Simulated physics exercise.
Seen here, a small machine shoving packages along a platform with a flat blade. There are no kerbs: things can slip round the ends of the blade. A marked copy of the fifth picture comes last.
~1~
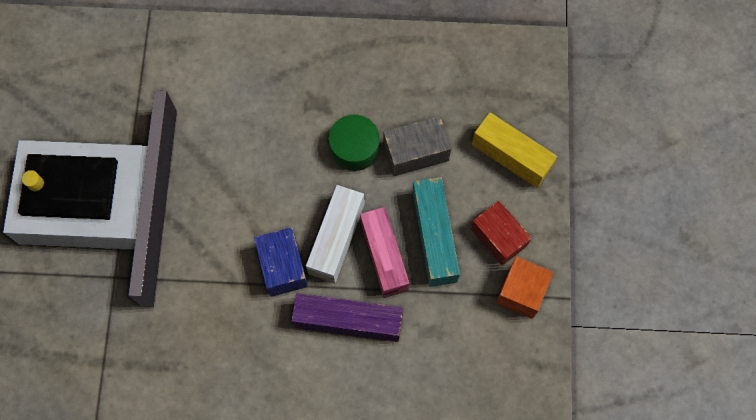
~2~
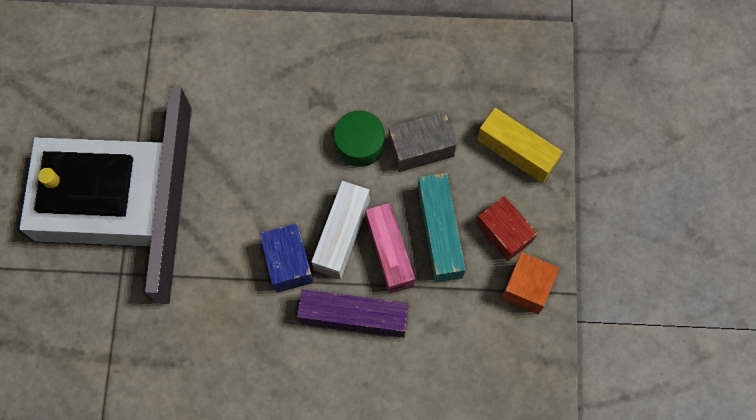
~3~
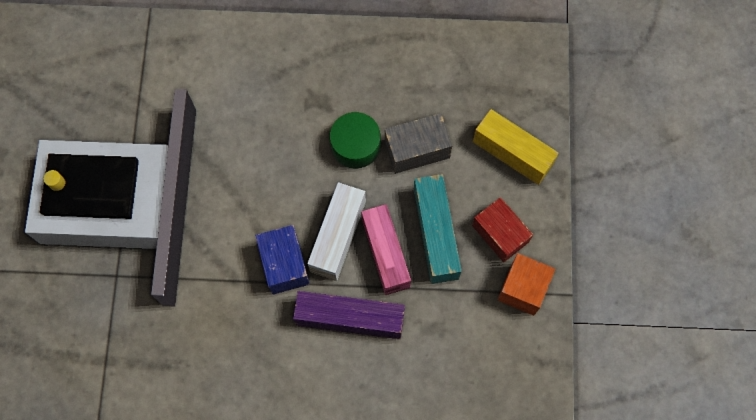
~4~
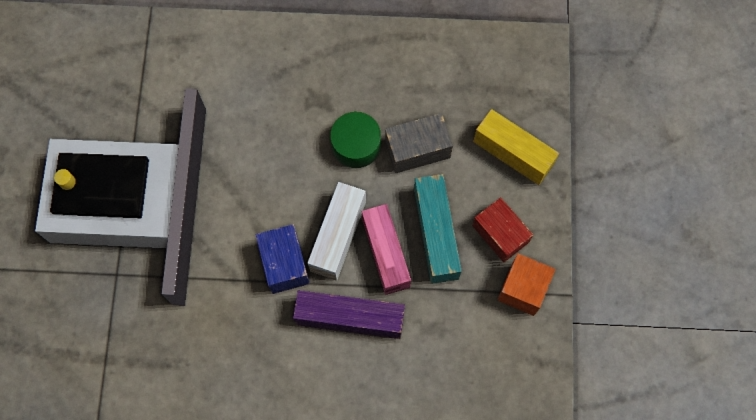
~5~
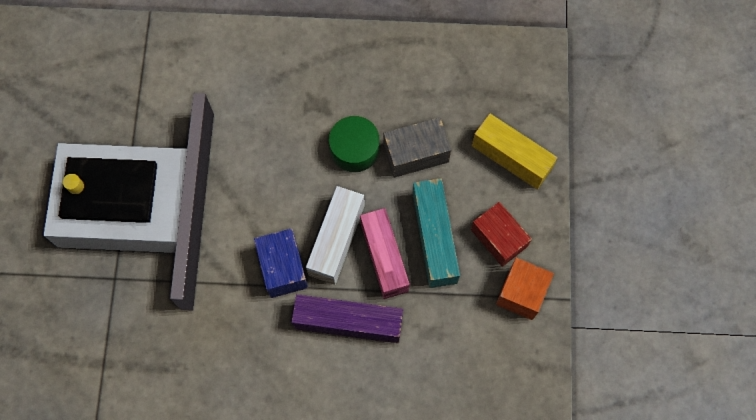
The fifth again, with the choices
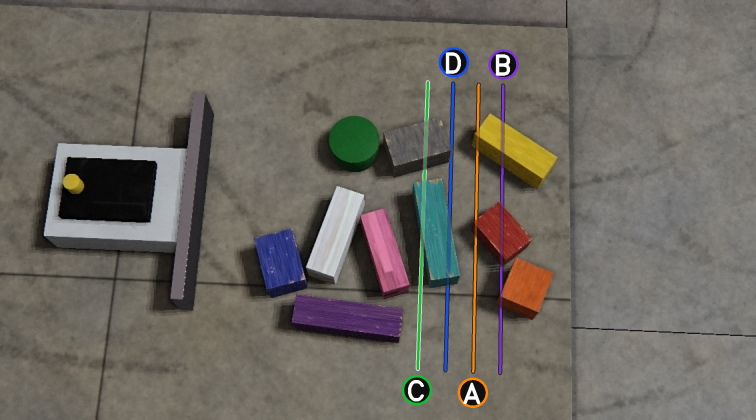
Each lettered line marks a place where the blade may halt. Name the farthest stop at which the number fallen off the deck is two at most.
A.
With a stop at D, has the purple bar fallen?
By then, no.
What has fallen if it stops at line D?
The yellow bar.
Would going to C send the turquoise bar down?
No.
On the marked copy, A at (476, 222); B at (502, 223); C at (423, 219); D at (450, 220).
Following A. Soon after the start, robot (217, 194); blue crate (315, 268); white stick (349, 236).
Later, robot (321, 199); yellow bar (536, 149); red crate (530, 222).
In the end, robot (401, 202); yellow bar over the edge; red crate over the edge; two fallen.
As for the rest, B drops four; C is within the limit but short; D is within the limit but short.
